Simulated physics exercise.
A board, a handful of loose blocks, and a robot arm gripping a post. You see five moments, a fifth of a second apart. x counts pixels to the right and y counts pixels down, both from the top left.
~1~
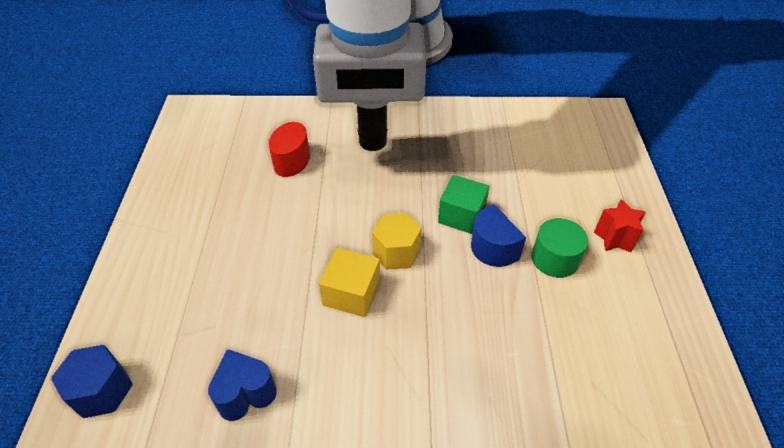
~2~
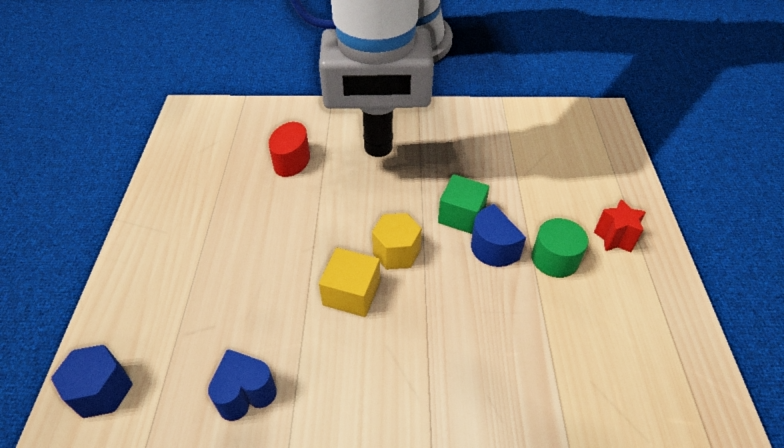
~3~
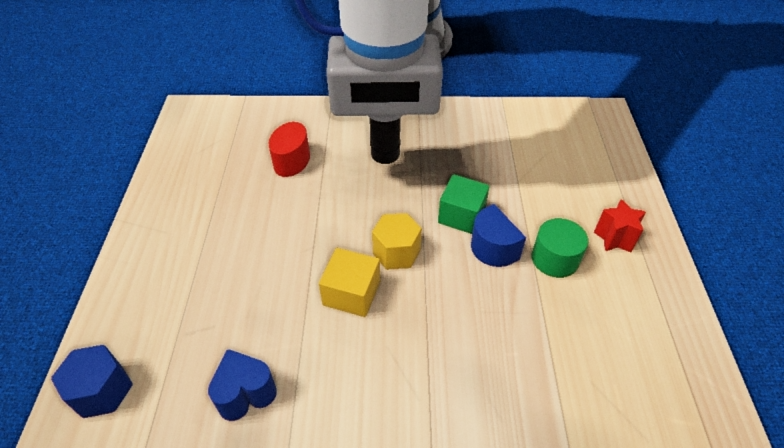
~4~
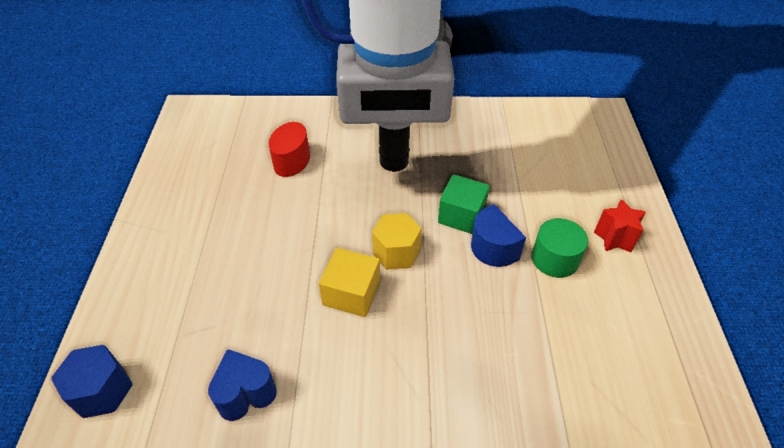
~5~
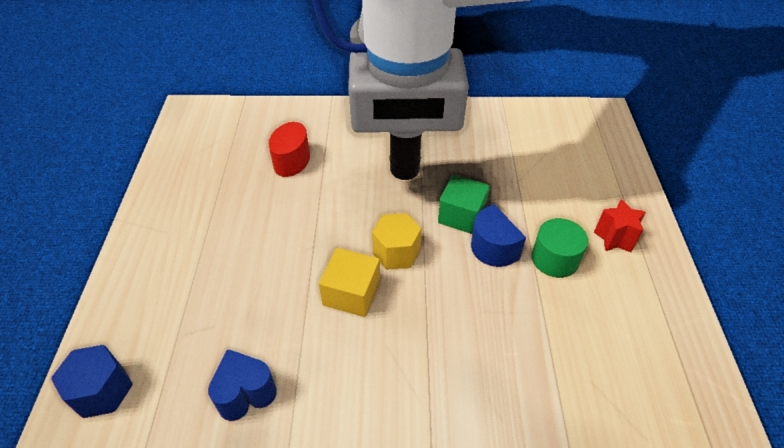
On a wooden board over blue carpet, a robot arm shifts its black post slightly rightward and nearer while coloured blocks stay still.
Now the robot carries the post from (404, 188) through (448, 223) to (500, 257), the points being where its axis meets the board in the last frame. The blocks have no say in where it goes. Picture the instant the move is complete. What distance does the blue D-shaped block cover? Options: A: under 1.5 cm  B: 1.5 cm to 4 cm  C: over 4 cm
I choose C.
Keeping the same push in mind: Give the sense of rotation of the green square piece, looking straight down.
Looking from above, the answer is counterclockwise.
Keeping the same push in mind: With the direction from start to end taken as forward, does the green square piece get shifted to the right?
No, that is not what happens.
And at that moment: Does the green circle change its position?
Yes - that is the case.
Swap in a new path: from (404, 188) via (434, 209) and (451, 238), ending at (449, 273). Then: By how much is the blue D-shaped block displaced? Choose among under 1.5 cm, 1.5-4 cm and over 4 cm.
That block covers between 1.5 and 4 cm.
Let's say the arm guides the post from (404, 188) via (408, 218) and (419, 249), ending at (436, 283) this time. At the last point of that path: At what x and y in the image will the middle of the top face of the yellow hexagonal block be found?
Near (400, 271).
The first path, step by step. One third of the way, post (434, 194); green square piece (470, 194); blue D-shaped block (502, 228).
Two thirds of the way, post (467, 218); green square piece (500, 200), turned 45° anticlockwise; blue D-shaped block (516, 233), turned 45° clockwise.
At the end, post (504, 241); yellow hexagonal block still; green square piece (508, 200), turned 65° anticlockwise; blue D-shaped block (545, 241), turned 30° clockwise; green circle (587, 239).
